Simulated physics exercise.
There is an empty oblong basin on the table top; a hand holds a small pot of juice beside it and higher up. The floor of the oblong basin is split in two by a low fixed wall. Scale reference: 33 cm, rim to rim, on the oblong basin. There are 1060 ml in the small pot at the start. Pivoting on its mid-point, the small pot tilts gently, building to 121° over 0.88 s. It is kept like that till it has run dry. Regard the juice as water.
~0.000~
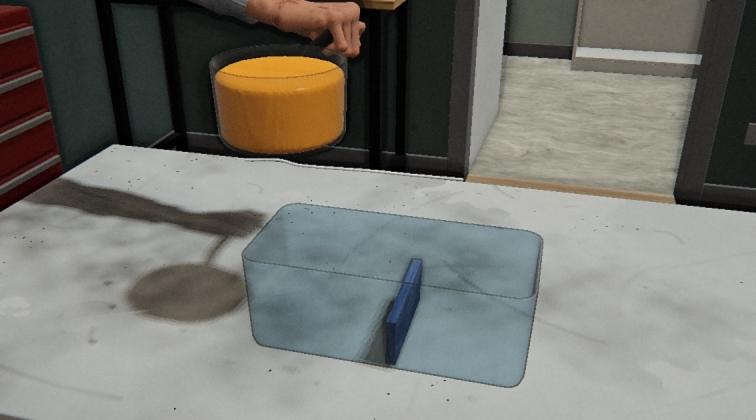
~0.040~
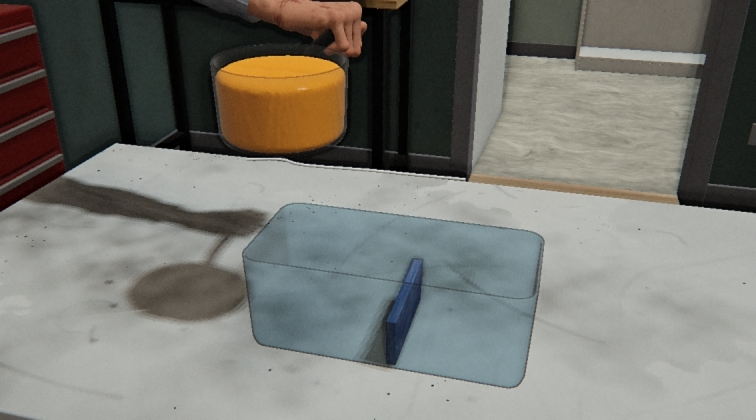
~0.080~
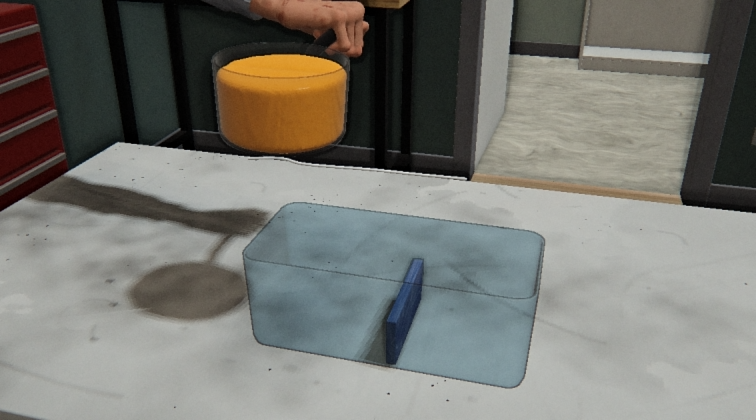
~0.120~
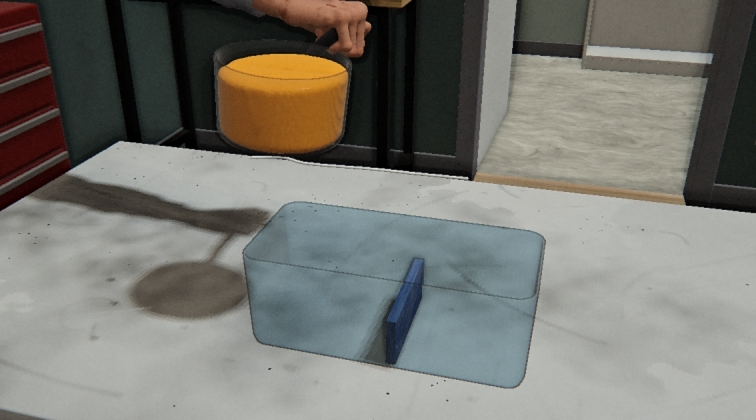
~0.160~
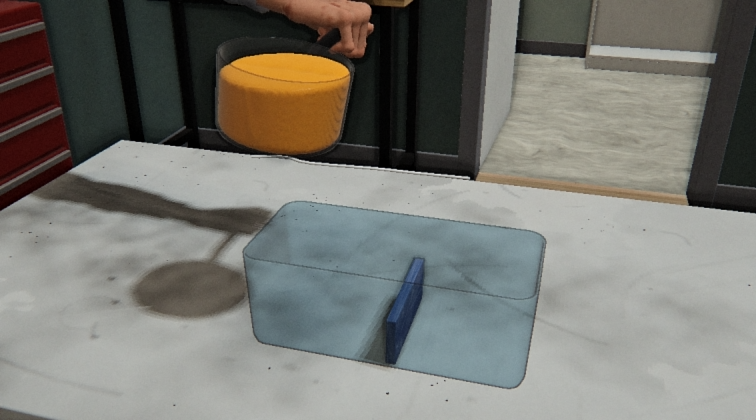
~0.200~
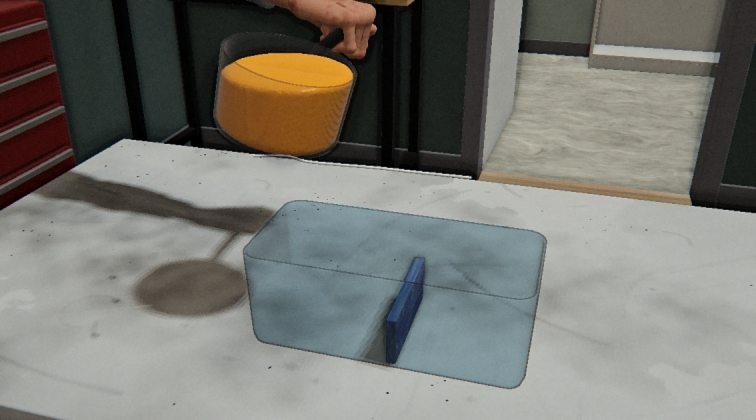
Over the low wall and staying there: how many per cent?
46 out of 100.
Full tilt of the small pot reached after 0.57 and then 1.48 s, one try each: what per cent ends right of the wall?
Around 30 per cent first, around 60 per cent next.
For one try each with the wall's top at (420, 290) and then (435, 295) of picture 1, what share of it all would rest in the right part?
I'd put it at about 25 per cent for the first and about 10 per cent for the second.
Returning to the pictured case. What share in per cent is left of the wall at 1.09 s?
Around 54 in a hundred.
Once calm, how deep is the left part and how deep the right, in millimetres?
Left part: About 24 mm; right part: About 24 mm.
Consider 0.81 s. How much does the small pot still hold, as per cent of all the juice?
4 in a hundred, give or take.
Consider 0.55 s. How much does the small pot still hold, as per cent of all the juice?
About 46 percent.
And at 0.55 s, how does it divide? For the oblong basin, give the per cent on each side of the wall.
Left roughly 3 per cent, right roughly 10.
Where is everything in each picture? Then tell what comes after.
Tilt 0°; pouring edge (343, 67); surface from (223, 67) to (342, 76); the oblong basin's rim runs from (264, 230) to (540, 266); the wall's top is at (405, 290), in the first picture.
Tilt 1°; pouring edge (344, 67); surface from (224, 66) to (344, 76), in the second picture.
Tilt 2°; pouring edge (345, 69); surface from (226, 65) to (345, 75), in the third picture.
Tilt 5°; pouring edge (347, 72); surface from (227, 64) to (346, 76), in the fourth picture.
Tilt 10°; pouring edge (349, 76); surface from (229, 64) to (348, 77), in the fifth picture.
Tilt 15°; pouring edge (352, 82); surface from (230, 64) to (352, 77), in the sixth picture.
By 0.55 s the tilt is 84° and 47 per cent is still to pour, 3 is left of the wall and 9 right of it.
By 0.81 s the tilt is 119° and 4 per cent is still to pour, 42 is left of the wall and 45 right of it.
By 1.09 s the tilt is 121° and 0 per cent is still to pour, 53 is left of the wall and 45 right of it.
By 1.38 s the tilt is 121° and 0 per cent is still to pour, 53 is left of the wall and 45 right of it.
At rest 53 per cent lies left of the wall, 46 right of it and 1 outside.
